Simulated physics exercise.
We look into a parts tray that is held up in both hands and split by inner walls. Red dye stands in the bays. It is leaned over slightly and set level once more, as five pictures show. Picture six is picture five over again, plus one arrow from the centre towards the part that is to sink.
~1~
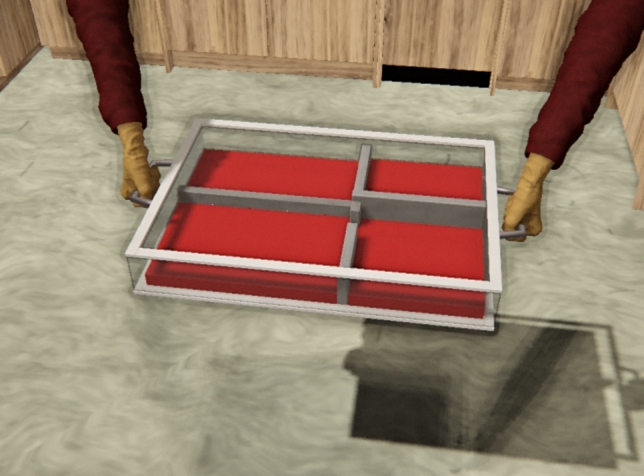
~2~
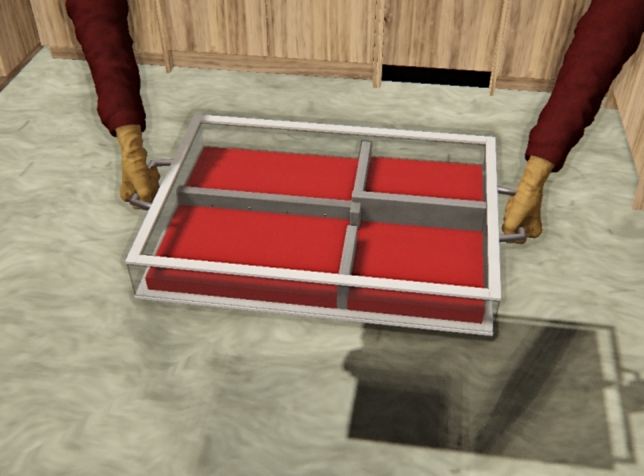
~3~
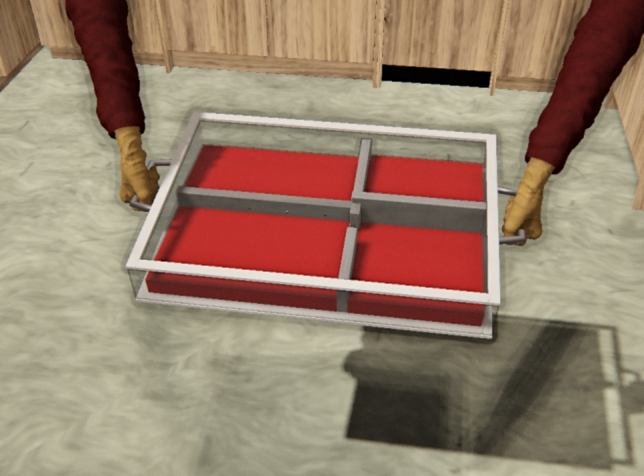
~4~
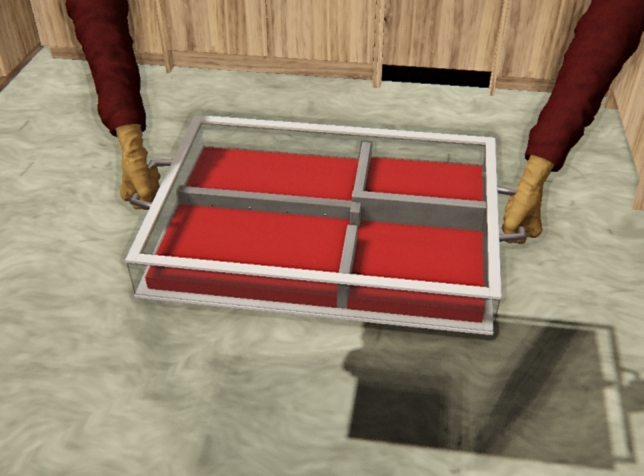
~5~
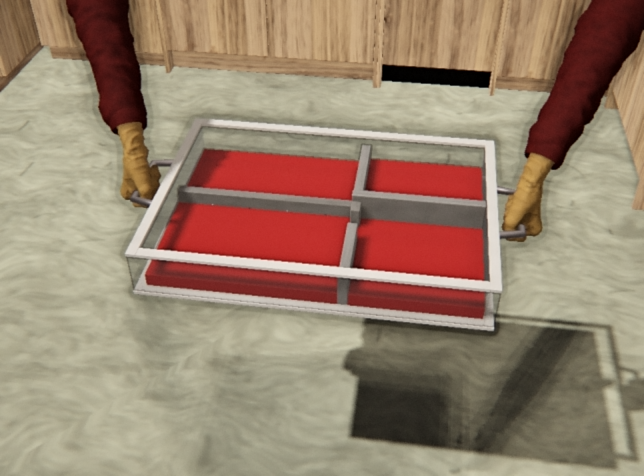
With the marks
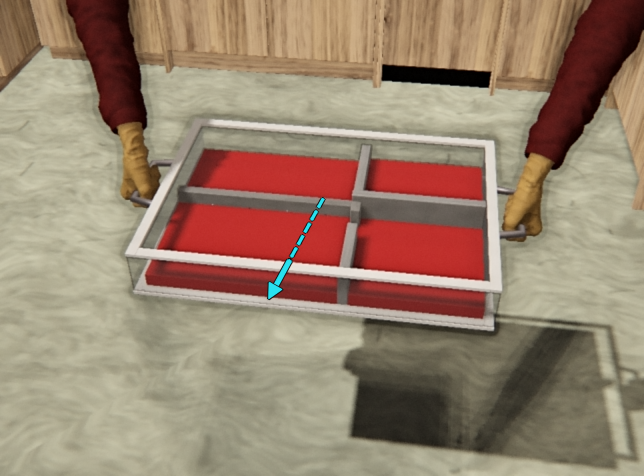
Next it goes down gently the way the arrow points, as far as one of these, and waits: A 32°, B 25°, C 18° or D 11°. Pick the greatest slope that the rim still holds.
It is C.
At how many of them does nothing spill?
Two of them.
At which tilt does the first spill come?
It is B.
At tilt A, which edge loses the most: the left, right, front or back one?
The front rim.
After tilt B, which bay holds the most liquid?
The front left bay.
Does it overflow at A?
Yes.
The tray is level; deepest in the back right bay, at (421, 189), shallowest in the back left.
Tipped about 3° down to the front; no wall is crossed.
Tipped about 6° down to the front; no wall is crossed.
Tipped about 3° down to the front; no wall is crossed.
The tray is level; deepest in the back right bay, at (421, 189), shallowest in the back left.
The arrow ends at (271, 294).
With A, about 39 % goes over the rim.
With B, about 13 % goes over the rim.
With C, nothing spills; the front left bay holds the most.
With D, nothing spills; the front left bay holds the most.
